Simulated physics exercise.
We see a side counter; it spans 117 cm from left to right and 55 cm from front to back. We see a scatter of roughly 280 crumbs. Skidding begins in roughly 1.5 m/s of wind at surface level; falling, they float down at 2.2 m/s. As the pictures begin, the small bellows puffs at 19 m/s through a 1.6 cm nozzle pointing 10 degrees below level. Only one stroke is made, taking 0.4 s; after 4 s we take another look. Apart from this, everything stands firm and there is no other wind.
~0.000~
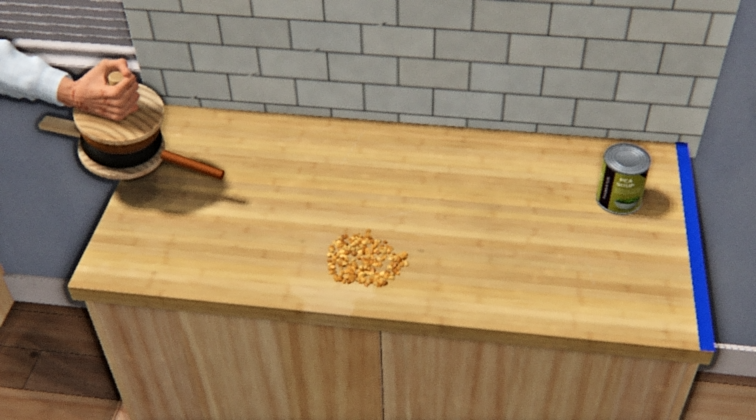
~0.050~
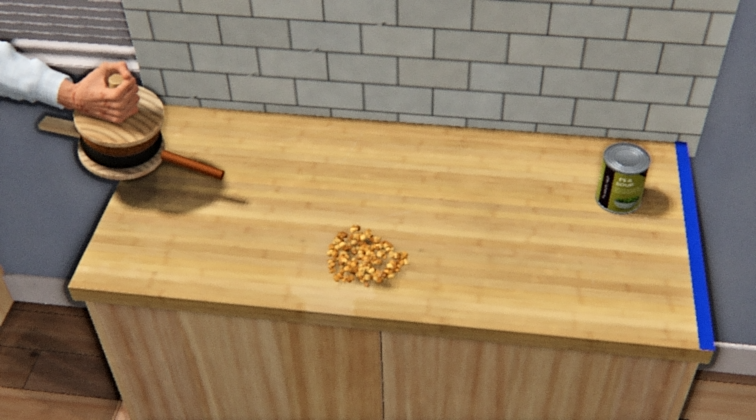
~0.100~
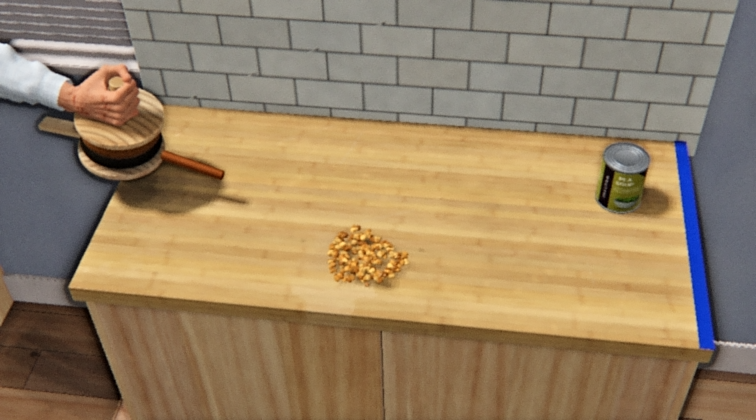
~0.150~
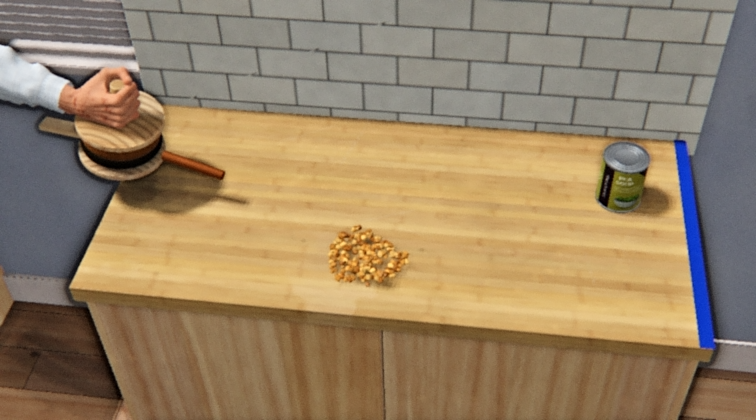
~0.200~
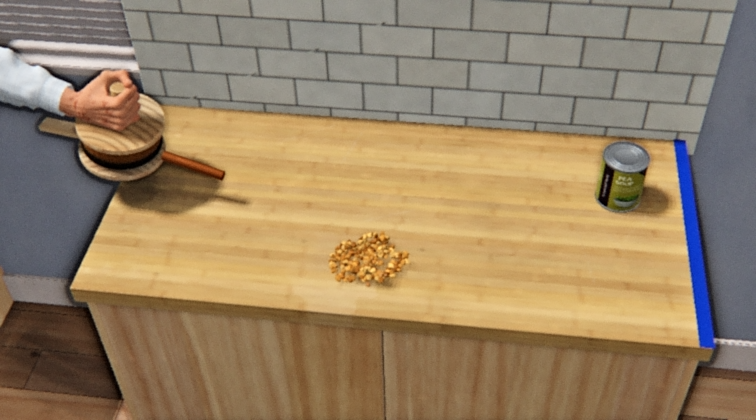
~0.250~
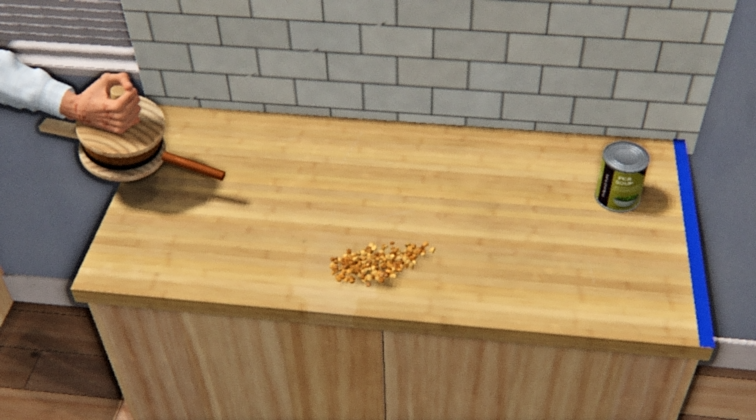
On a wooden counter, a hand holds small bellows and some crumbs shift slightly right.
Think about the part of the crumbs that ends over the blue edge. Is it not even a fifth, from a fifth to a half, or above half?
Most likely it falls short of a fifth.
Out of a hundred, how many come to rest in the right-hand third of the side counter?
About 5 percent.
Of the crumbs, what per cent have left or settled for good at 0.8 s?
80 %.
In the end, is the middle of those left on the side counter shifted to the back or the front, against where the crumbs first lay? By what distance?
It ends ahead of its start, some 10 cm.
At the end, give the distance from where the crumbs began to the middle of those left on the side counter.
The middle ends up about 10 cm from the start.
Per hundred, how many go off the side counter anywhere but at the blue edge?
50 %.
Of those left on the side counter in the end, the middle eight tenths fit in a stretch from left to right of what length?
Around 30 centimetres from left to right.
After 0.8 s, 6 % are over the blue edge; the middle of those left on the top is near (397, 292); 83 % are gone or lie where they will stay.
After 1.3 s, 6 % are over the blue edge; the middle of those left on the top is near (397, 292); 100 % are gone or lie where they will stay.
After 2.2 s, 6 % are over the blue edge; the middle of those left on the top is near (397, 292); 100 % are gone or lie where they will stay.
After 4.0 s, at the end, 6 % are over the blue edge; the middle of those left on the top is near (397, 292).
